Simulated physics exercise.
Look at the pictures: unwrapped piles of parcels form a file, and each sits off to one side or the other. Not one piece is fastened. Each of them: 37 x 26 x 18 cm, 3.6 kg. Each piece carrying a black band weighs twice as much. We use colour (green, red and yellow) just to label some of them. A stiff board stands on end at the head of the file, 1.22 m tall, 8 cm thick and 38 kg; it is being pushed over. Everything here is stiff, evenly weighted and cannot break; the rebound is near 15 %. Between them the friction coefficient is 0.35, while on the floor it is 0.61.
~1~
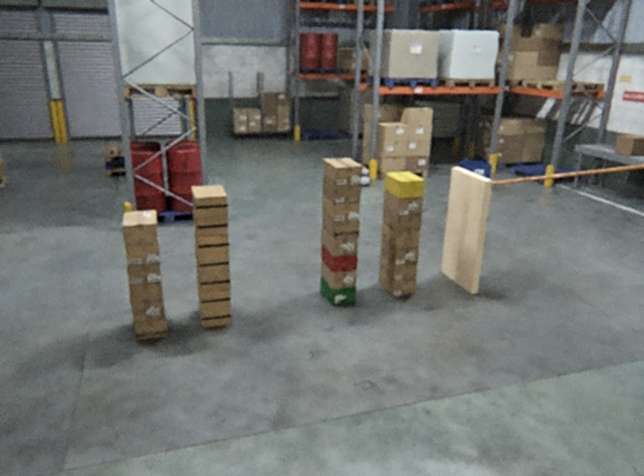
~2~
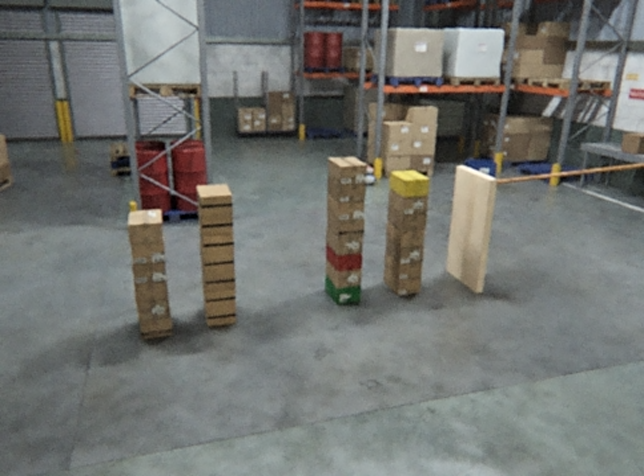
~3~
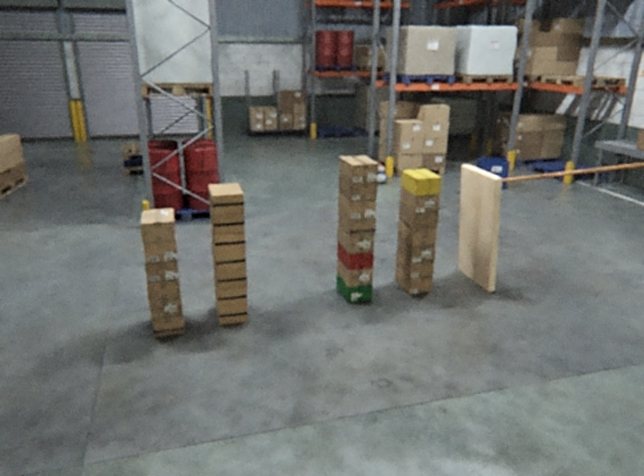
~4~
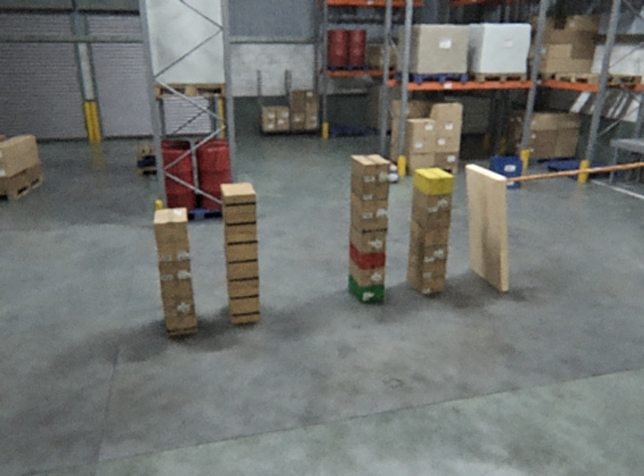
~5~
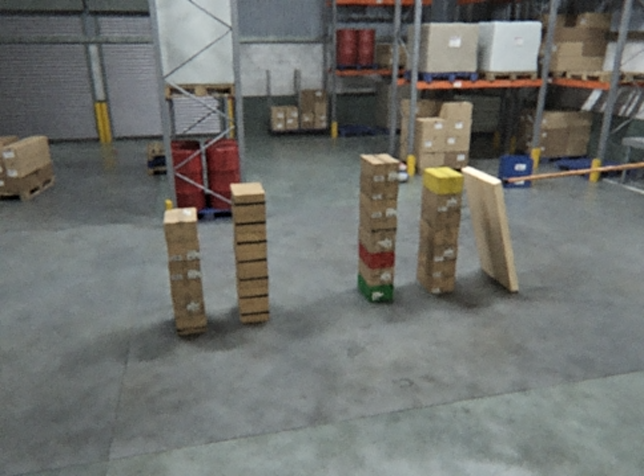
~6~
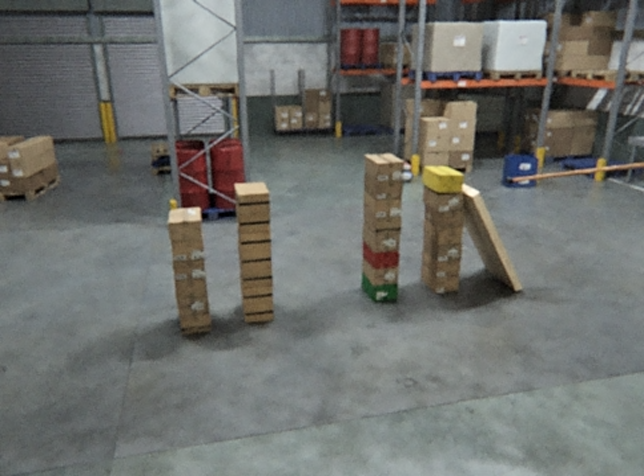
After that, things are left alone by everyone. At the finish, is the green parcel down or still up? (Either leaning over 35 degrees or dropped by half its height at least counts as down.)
It is still up.
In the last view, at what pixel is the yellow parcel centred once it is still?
Look near (311, 273) in the final frame.
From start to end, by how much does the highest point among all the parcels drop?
About 20 cm lower.
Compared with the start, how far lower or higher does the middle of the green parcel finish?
0 cm lower.
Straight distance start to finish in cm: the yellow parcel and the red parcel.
So yellow shifts 160 cm, while red shifts 60 cm.
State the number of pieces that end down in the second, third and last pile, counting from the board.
Pieces by pile: Second 7, third 0, last 0.
Then, 0.29 s past the last view, board 43° from upright; none of the 28 parcels down, 7 disturbed; green parcel unmoved; yellow parcel 14° from how it stood.
Then, 0.63 s past the last view, board 65° from upright; 6 of the 28 parcels down; green parcel unmoved; yellow parcel 13° from how it stood, 13 cm lower.
Then, 0.91 s past the last view, board 75° from upright; 11 of the 28 parcels down; green parcel 20 mm from its place; red parcel 27° from how it stood, 10 cm lower.
Then, 1.19 s past the last view, board 74° from upright; 13 of the 28 parcels down; green parcel 19 mm from its place; red parcel 46° from how it stood, 28 cm lower.
In the end, board 76° from upright; 13 of the 28 parcels down; green parcel 19 mm from its place; red parcel 57° from how it stood, 28 cm lower; yellow parcel 57° from how it stood, 85 cm lower. From the last view, middles, green parcel near (377, 285), red parcel near (324, 284).
